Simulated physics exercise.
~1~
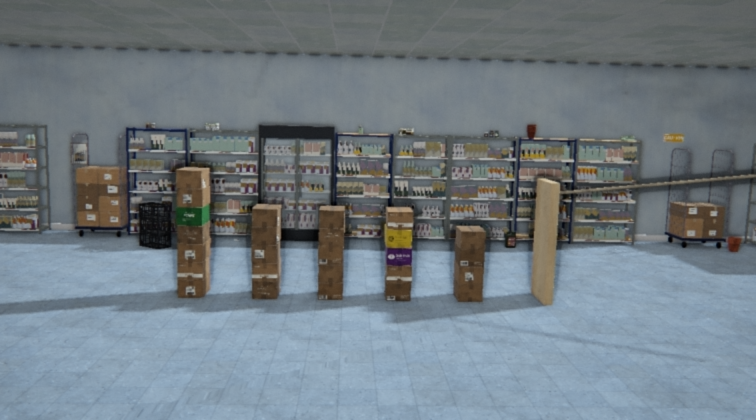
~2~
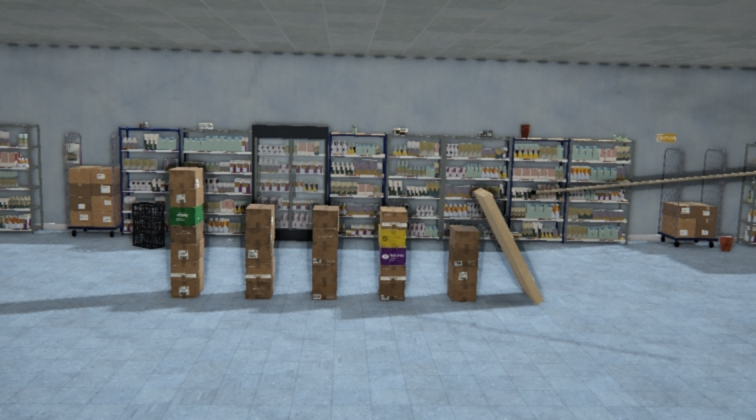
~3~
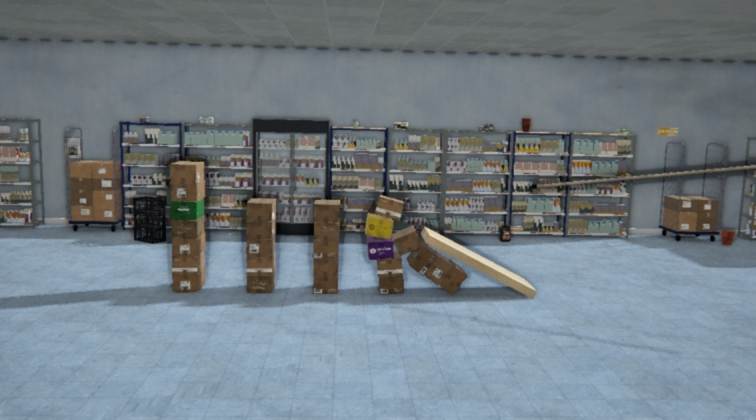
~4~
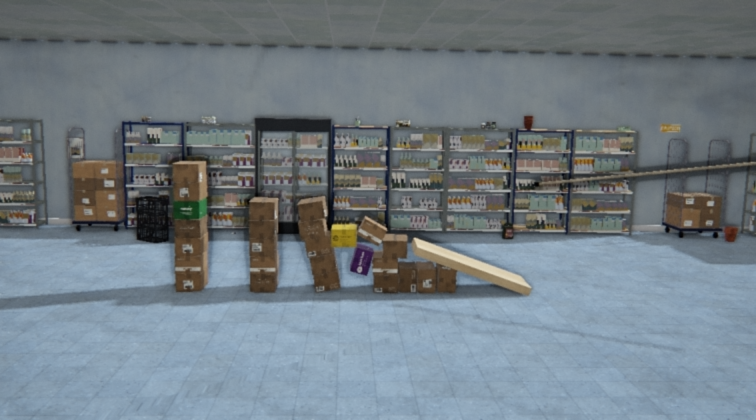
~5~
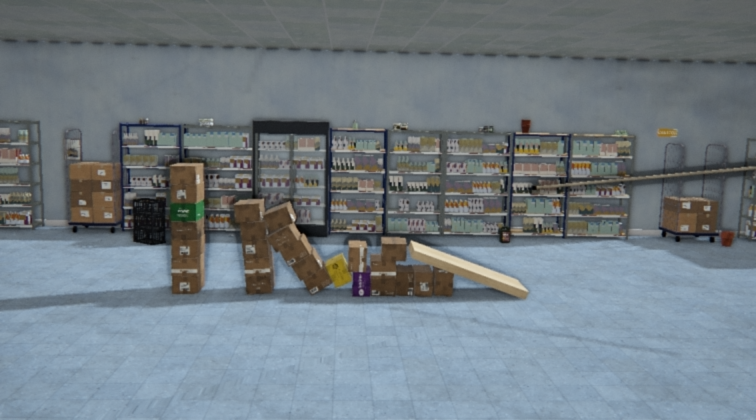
A row of taped brown carton stacks stands on the pale blue tiled floor of a storeroom, seen from the front by a slightly swaying camera, with stocked shelves along the back wall. The tall left stack holds a green carton, another further right holds yellow and purple ones, and a pale board stands at the right end near a long pole. The board tips left and knocks over the nearest stack, which breaks up the yellow and purple one. Those cartons tumble left, and the next two stacks lean over in turn. At the end the purple carton lies on its side, the yellow one is tilted beside it, the board rests slanted on fallen boxes, and the green carton's stack still stands.
